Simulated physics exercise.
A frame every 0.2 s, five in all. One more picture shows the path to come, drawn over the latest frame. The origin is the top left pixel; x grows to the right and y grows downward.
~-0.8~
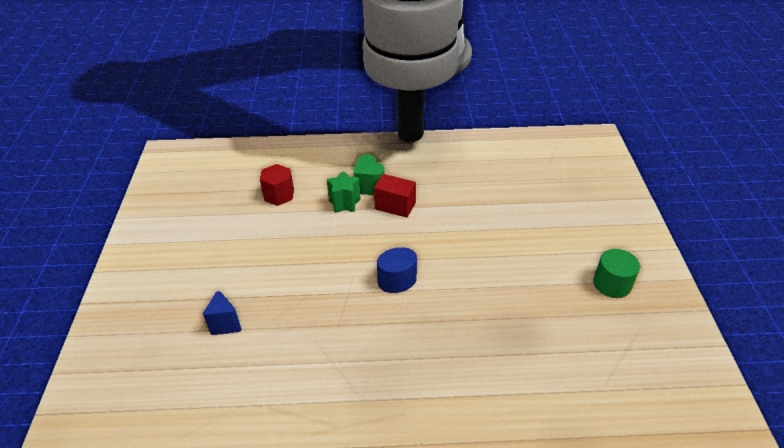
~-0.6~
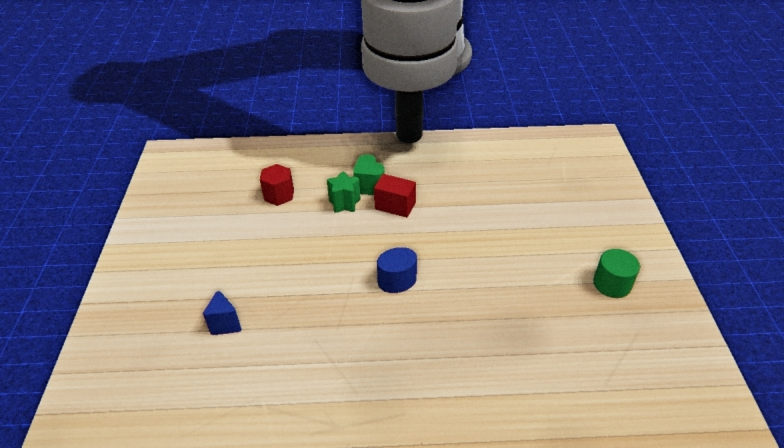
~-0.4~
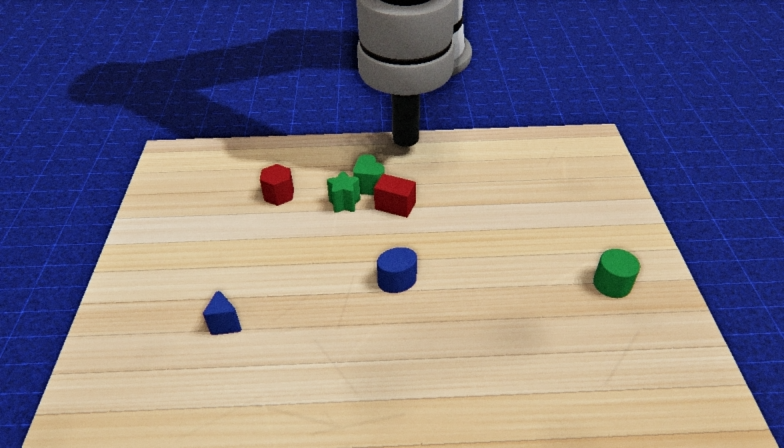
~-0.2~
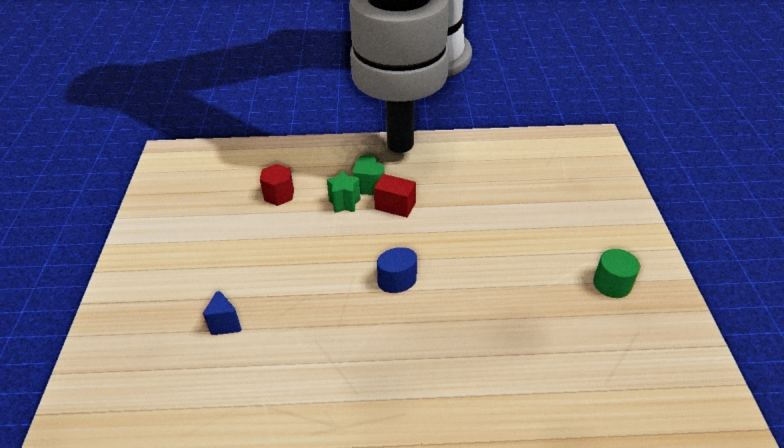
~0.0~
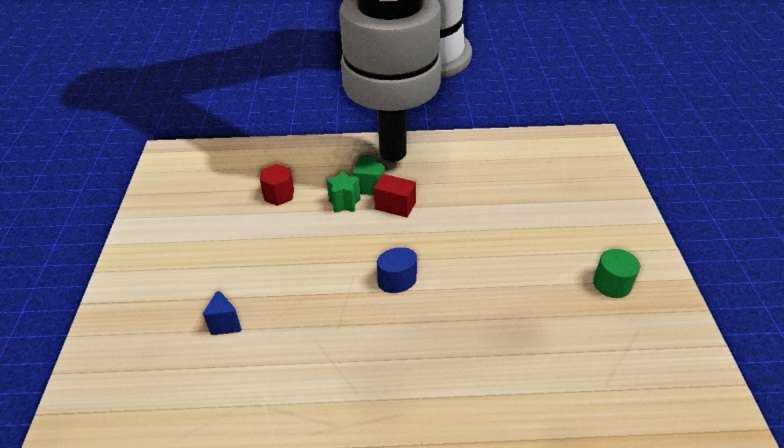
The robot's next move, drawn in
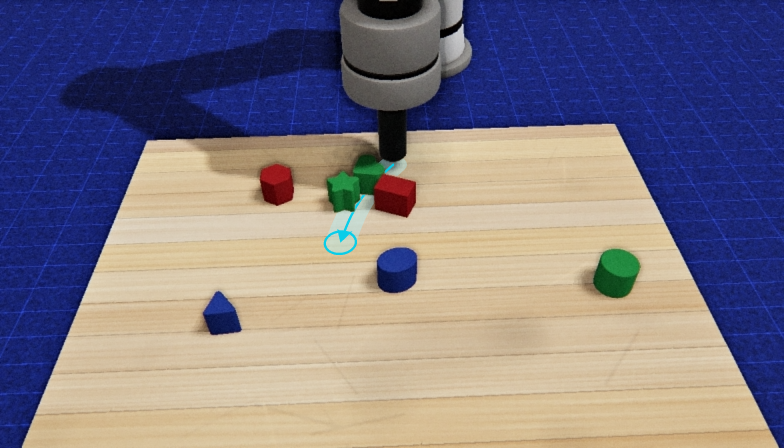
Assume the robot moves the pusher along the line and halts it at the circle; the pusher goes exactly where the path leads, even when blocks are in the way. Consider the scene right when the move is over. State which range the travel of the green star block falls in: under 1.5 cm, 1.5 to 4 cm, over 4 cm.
Band: Over 4 cm.
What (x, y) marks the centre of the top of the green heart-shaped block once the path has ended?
The centre of its top will be at (317, 236).
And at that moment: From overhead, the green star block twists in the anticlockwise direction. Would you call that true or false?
The claim does not hold.
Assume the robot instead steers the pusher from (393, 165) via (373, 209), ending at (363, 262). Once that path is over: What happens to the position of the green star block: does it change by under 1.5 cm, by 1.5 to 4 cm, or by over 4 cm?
It's set to move 1.5-4 cm.
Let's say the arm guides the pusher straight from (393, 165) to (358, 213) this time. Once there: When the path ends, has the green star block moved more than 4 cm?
Final answer: Yes.
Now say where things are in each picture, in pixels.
In the first frame, lower end of the pusher at (410, 136), tops of blocks, green star block at (343, 181), green heart-shaped block at (368, 165), red oblong block at (395, 184).
In the second frame, pusher at (409, 137), blocks as before.
In the third frame, pusher at (406, 140), blocks as before.
In the fourth frame, pusher at (400, 146), blocks as before.
In the fifth frame, pusher at (393, 155), green star block at (343, 181), green heart-shaped block at (368, 165), red oblong block at (395, 184).
The drawn path runs from (393, 165) by way of (361, 199) to (340, 243).
What follows on the original path. One third of the way, pusher at (369, 178); green star block at (331, 192), turned 35° clockwise; green heart-shaped block at (354, 181), turned 25° anticlockwise.
Two thirds of the way, pusher at (352, 203); green star block at (306, 209), turned 50° clockwise; green heart-shaped block at (335, 207), turned 25° anticlockwise.
At the end, pusher at (339, 233); green star block at (299, 213), turned 80° clockwise; green heart-shaped block at (317, 236), turned 15° anticlockwise; red oblong block not moved.
